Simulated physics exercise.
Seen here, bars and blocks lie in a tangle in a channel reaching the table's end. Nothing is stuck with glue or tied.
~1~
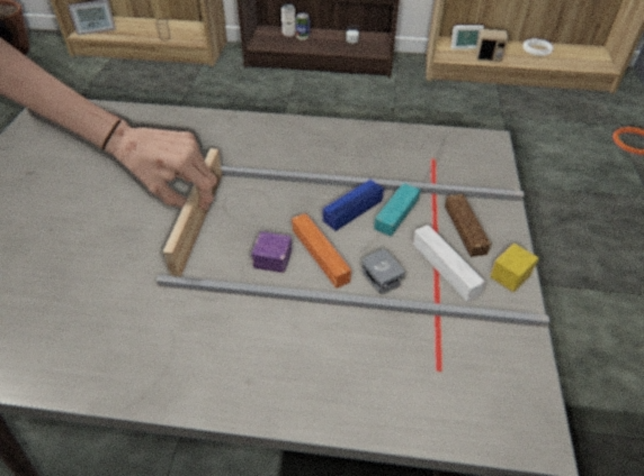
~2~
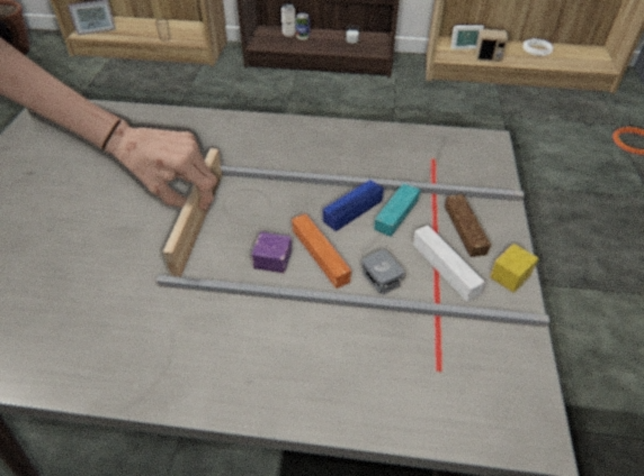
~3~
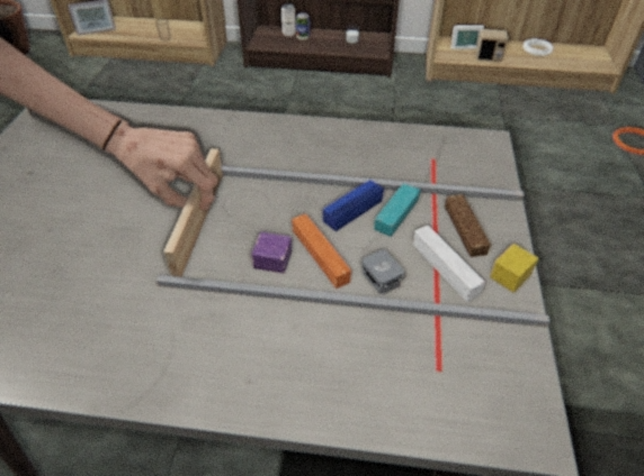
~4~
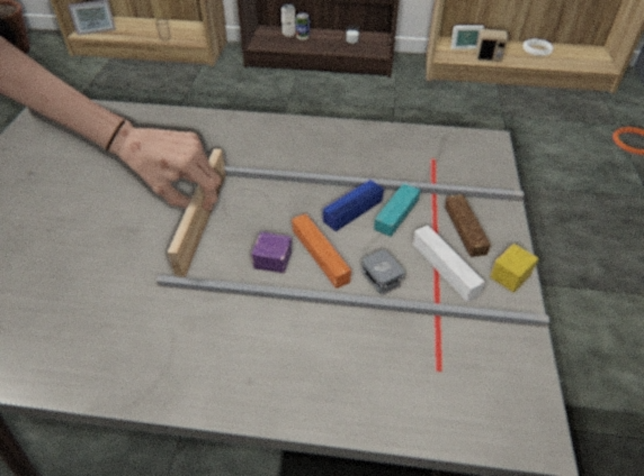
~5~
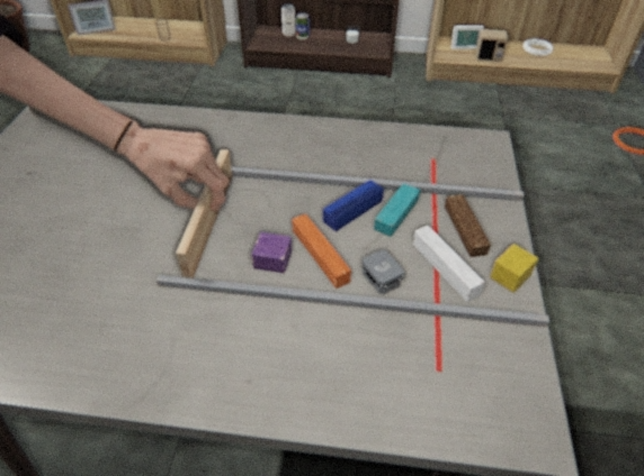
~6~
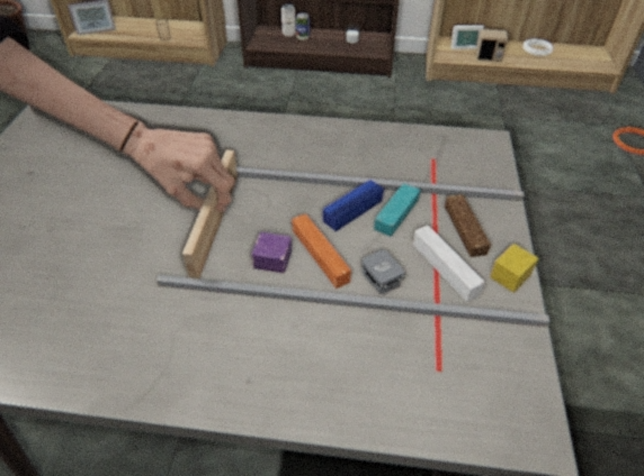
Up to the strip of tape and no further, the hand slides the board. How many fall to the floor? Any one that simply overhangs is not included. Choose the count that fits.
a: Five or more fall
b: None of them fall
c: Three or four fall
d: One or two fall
d, one or two fall.
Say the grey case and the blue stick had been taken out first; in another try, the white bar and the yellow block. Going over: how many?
The answer is 0 and then 0.
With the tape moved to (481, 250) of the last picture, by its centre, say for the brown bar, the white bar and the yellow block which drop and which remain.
OK, so the brown bar comes off, the white bar comes off, and the yellow block? It comes off.
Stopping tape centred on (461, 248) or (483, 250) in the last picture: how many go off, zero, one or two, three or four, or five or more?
For the first tape the count would be one to two, for the second three or four.
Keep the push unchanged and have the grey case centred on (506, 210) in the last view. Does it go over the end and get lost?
Placed there, it does not drop.
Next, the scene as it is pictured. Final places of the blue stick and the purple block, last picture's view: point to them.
Blue stick at (446, 210), purple block at (455, 284).
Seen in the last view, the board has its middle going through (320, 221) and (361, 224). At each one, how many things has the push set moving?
Answer - first 4, then 6.
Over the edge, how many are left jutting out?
I get 1.
Soon after, none off yet; yellow block at rest near (514, 268); brown bar at rest near (466, 225); white bar at rest near (447, 262).
At rest, the number that fall off is one or two; fallen, yellow block.
